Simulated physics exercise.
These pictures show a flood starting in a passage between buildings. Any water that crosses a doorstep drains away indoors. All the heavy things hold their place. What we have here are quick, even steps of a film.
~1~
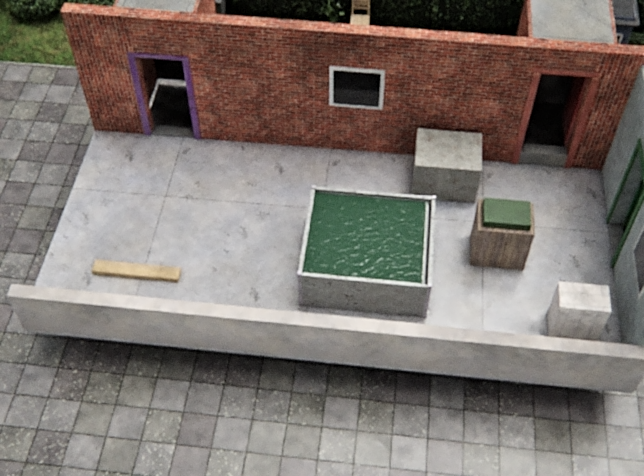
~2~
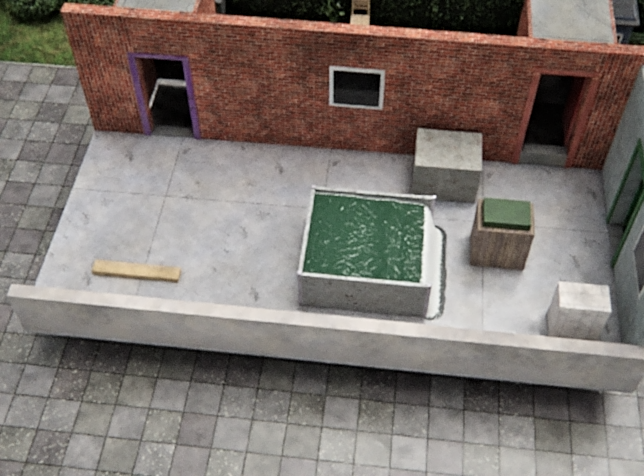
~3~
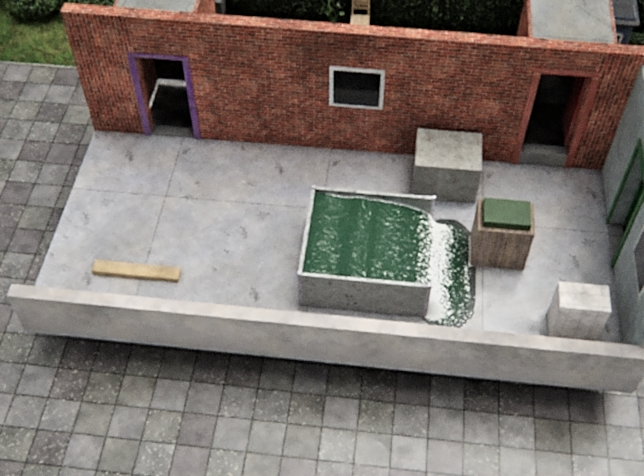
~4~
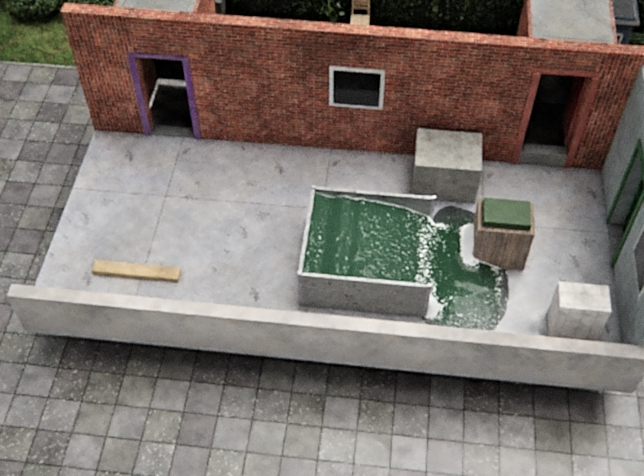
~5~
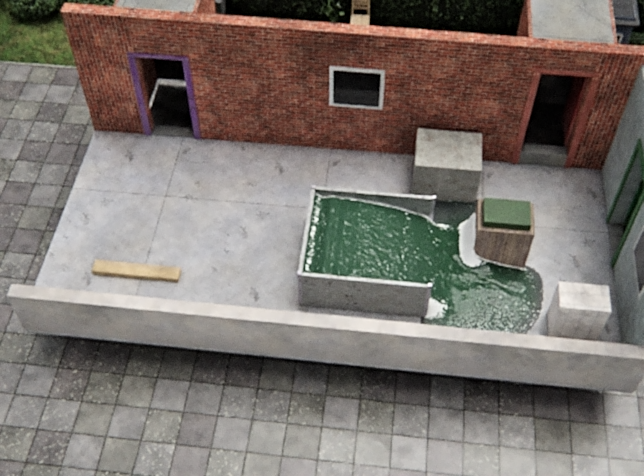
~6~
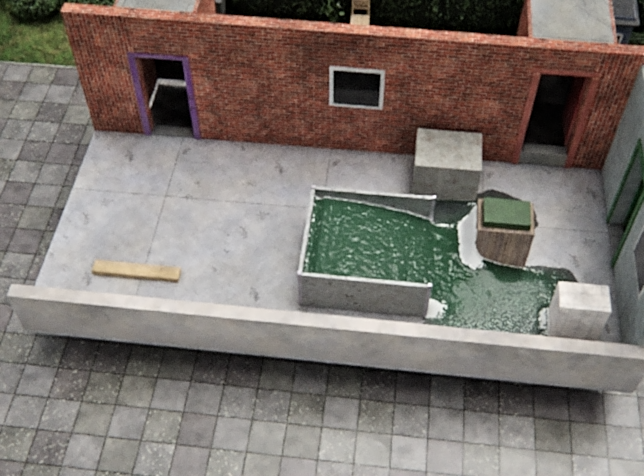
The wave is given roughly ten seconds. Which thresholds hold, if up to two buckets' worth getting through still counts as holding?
The red door holds; the purple door holds; the green door does not hold.
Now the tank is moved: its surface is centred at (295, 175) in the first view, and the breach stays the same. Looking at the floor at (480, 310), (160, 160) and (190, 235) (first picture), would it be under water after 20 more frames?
Soaked, soaked, bone-dry.
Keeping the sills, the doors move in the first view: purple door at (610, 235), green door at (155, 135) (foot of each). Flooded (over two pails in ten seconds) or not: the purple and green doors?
So the purple door ends up above and the green door ends up below.
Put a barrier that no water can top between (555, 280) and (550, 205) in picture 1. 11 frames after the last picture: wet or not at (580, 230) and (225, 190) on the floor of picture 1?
Result by location - first soaked, second parched.
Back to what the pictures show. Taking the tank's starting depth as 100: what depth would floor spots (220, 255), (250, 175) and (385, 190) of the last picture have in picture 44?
Around 2, 6 and 4 percent, in that order.
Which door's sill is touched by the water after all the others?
I pick the purple door.
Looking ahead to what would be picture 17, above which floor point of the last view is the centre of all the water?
At roughly (467, 275).
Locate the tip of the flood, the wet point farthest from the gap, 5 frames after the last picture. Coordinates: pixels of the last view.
Somewhere around (594, 171).
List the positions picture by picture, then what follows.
The tank at (369, 237) is whole and still, in the first picture.
The front is at a hidden place, out from the gap at (427, 262), in the second picture.
The front is at (455, 225), out from the gap at (427, 263), in the third picture.
The front is at a hidden place, out from the gap at (426, 264), in the fourth picture.
The front is at (537, 304), out from the gap at (426, 264), in the fifth picture.
The front is at a hidden place, out from the gap at (426, 265), in the sixth picture.
A moment on, water covers 25 % of the floor; the red door wet at the sill, nothing in, the purple door not reached, the green door wet at the sill, nothing in.
Next, water covers 35 % of the floor; the red door wet at the sill, nothing in, the purple door not reached, the green door under two buckets in.
Then, water covers 50 % of the floor; the red door wet at the sill, nothing in, the purple door not reached, the green door over two buckets in.
Later, water covers 70 % of the floor; the red door wet at the sill, nothing in, the purple door wet at the sill, nothing in, the green door far over two buckets in.
In the end, water covers 90 % of the floor; the red door wet at the sill, nothing in, the purple door wet at the sill, nothing in, the green door far over two buckets in.
